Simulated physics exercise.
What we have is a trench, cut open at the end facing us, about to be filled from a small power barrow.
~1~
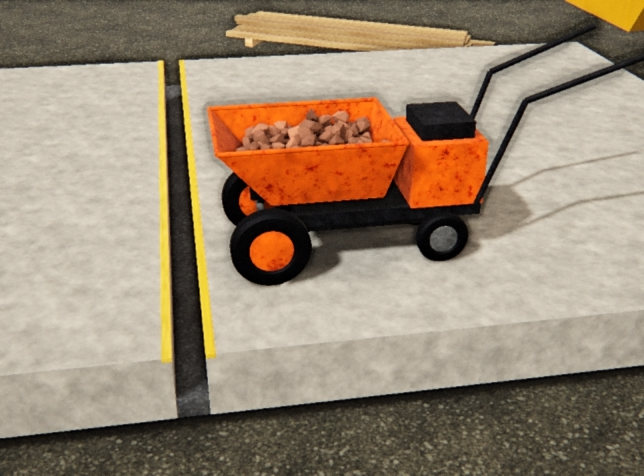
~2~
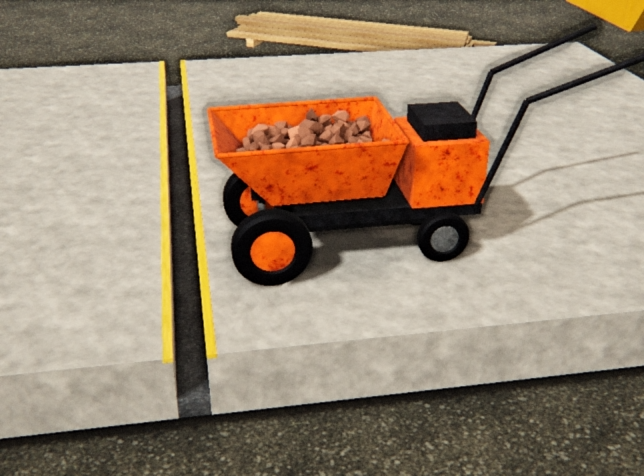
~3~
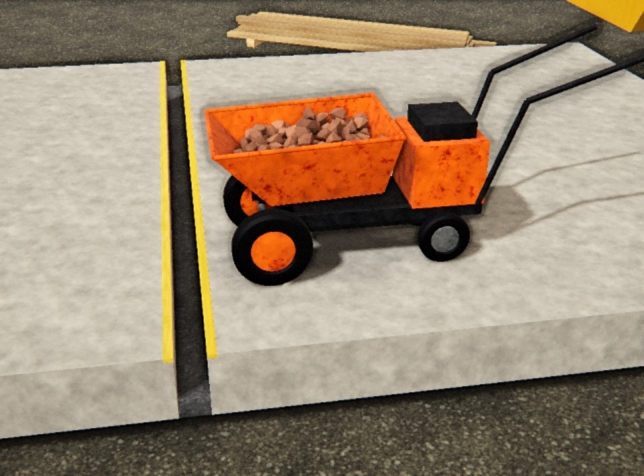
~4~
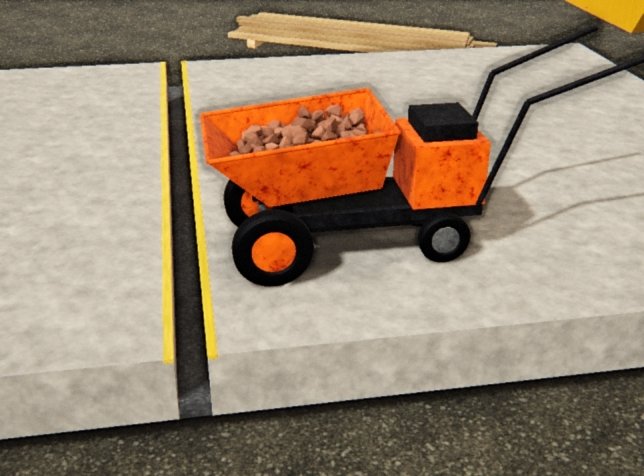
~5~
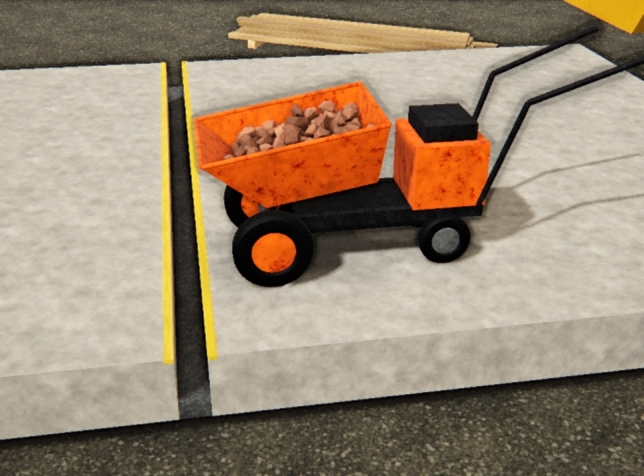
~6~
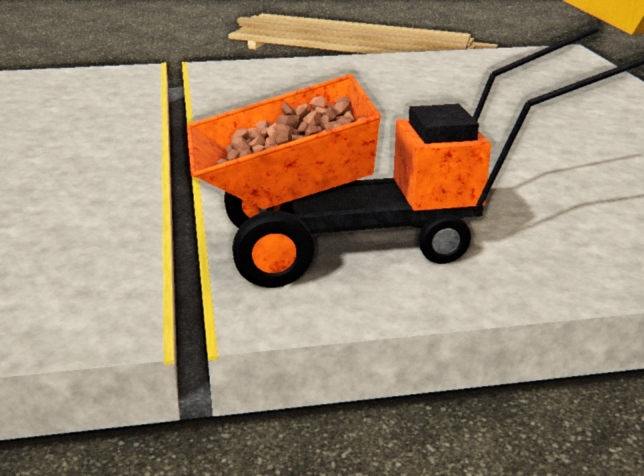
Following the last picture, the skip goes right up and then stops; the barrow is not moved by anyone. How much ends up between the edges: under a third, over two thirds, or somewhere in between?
I predict a trench share smaller than one third.
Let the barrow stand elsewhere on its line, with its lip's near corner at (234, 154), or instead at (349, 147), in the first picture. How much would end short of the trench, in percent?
First place: Around 0 per cent. Second place: Around 40 per cent.
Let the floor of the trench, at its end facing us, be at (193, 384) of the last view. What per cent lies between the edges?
Around 0 percent.
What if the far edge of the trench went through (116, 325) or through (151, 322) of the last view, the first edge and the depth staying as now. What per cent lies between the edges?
First try: About 70 %; second try: About 10 %.
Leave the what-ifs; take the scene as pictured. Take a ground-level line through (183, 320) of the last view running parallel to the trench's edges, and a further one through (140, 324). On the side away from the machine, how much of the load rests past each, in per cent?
About 60 percent, then about 50 percent.
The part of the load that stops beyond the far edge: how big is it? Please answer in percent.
Estimate: Around 60 per cent.
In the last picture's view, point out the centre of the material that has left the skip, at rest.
Close to (108, 265) in the last view.
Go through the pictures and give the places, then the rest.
Lip of the skip at (217, 155), level; top of the load at (328, 137), lumps of rubble; first edge of the trench at (207, 314); far edge at (166, 318), the trench under half as wide as the skip, and about as deep as wide, in the first picture.
Lip of the skip at (217, 156), level; top of the load at (328, 137), in the second picture.
Lip of the skip at (214, 158), tipped barely; top of the load at (326, 135), in the third picture.
Lip of the skip at (209, 162), tipped a little; top of the load at (333, 142), in the fourth picture.
Lip of the skip at (202, 168), tipped a little; top of the load at (326, 138), in the fifth picture.
Lip of the skip at (194, 175), tipped clearly; top of the load at (325, 124); first edge of the trench at (209, 316); far edge at (168, 320), in the sixth picture.
Soon, skip tipped steeply; all in the skip.
A while on, skip tipped right over; about two thirds in the skip; about a third beyond it; a stray few falling.
Towards the end, skip tipped right over; about a third in the skip; about two thirds beyond it.
Finally, skip tipped right over; about a third in the skip; none in or heaped over the trench; about two thirds beyond it.
